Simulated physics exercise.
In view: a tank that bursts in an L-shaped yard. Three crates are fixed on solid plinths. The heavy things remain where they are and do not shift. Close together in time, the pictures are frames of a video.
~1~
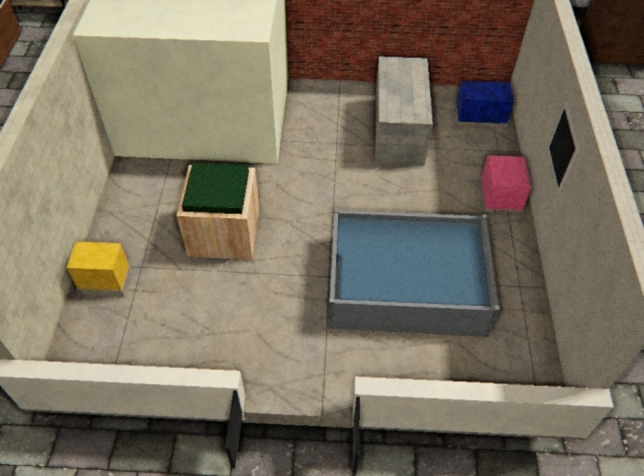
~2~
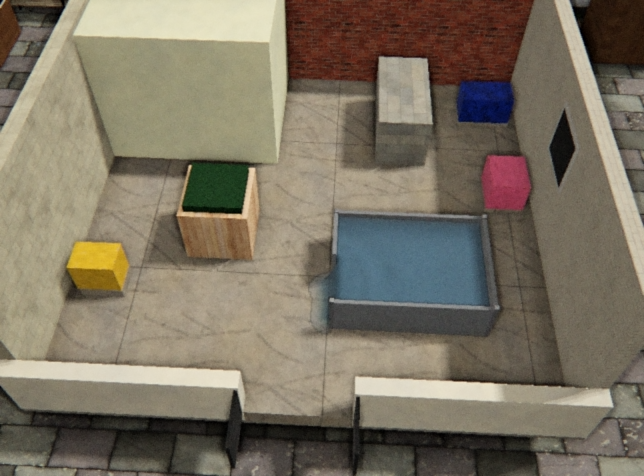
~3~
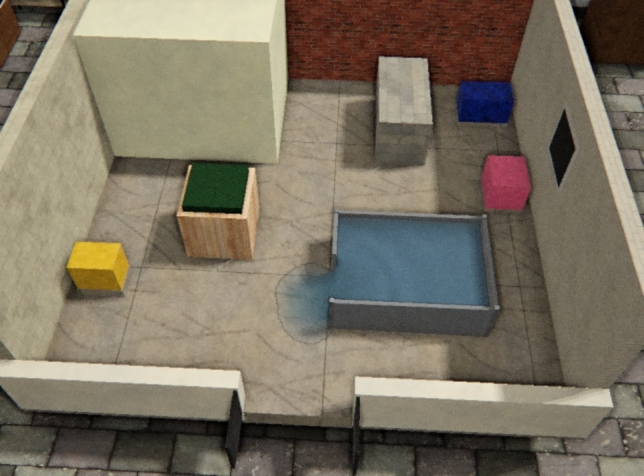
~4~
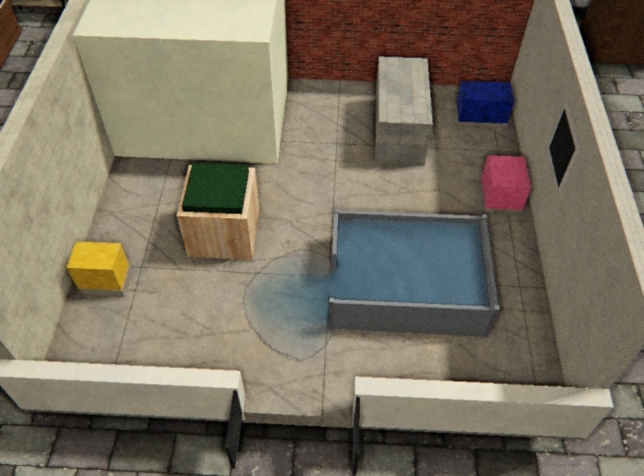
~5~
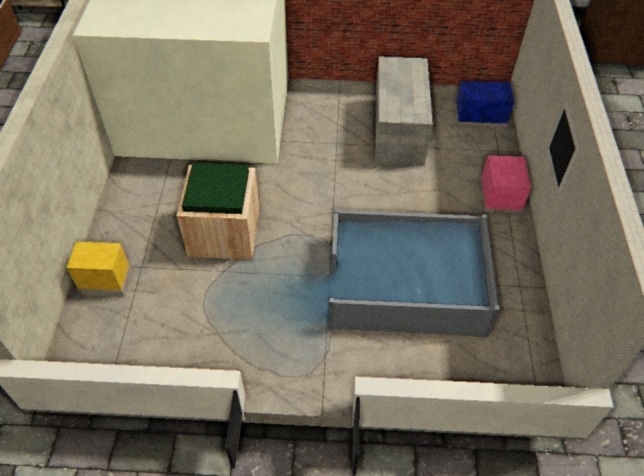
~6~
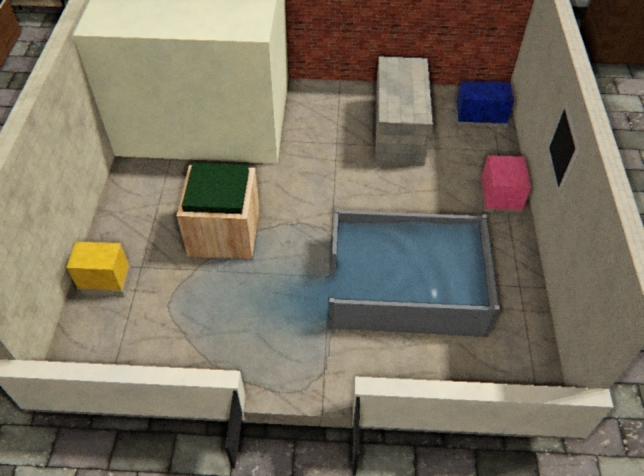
We see a blue water tank standing in a walled yard among coloured blocks and a wooden box; then water pours from its left side and spreads leftward across the paved floor in a widening, rounded puddle.
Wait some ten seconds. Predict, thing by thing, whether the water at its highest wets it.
In the end the blue crate will avoid the water. The pink crate will meet the water. The yellow crate will meet the water.
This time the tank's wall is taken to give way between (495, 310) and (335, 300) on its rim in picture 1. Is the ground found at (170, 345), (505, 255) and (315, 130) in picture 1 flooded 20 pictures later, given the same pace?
Place one: Reached by the flood. Place two: Reached by the flood. Place three: Spared by the leak.
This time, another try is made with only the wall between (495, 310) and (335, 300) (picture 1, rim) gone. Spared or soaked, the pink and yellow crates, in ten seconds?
Pink crate: Overtopped; yellow crate: Untouched.
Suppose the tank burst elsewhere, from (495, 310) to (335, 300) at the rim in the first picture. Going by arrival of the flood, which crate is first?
First: The pink one.
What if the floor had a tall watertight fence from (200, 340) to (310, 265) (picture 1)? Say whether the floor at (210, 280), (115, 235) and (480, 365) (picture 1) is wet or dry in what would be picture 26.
Outcome by spot, in order - unwatered, watered, unwatered.
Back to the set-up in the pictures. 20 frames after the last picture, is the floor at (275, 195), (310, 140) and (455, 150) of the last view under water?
In turn: Covered, under water, clear.
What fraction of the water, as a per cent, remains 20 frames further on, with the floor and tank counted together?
Some 98 per cent.
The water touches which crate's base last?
It would be the blue crate.
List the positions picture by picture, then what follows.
In the first frame, the water tank at (411, 260) is whole and still.
In the second frame, water pours out at (334, 296) and has run to (322, 277).
In the third frame, the front is at (283, 285), out from the gap at (334, 296).
In the fourth frame, the front is at (253, 287), out from the gap at (334, 297).
In the fifth frame, the front is at (210, 308), out from the gap at (334, 296).
In the sixth frame, the front is at (176, 303), out from the gap at (334, 296).
A moment on, water covers 25 % of the floor; the blue crate not reached, the pink crate not reached, the yellow crate water round its plinth.
Next, water covers 30 % of the floor; the blue crate not reached, the pink crate not reached, the yellow crate water round its plinth.
Then, water covers 40 % of the floor; the blue crate not reached, the pink crate not reached, the yellow crate water round its plinth.
Later, water covers 50 % of the floor; the blue crate not reached, the pink crate not reached, the yellow crate water round its plinth.
In the end, water covers 85 % of the floor; the blue crate stayed above the water, the pink crate was topped, the yellow crate was topped.
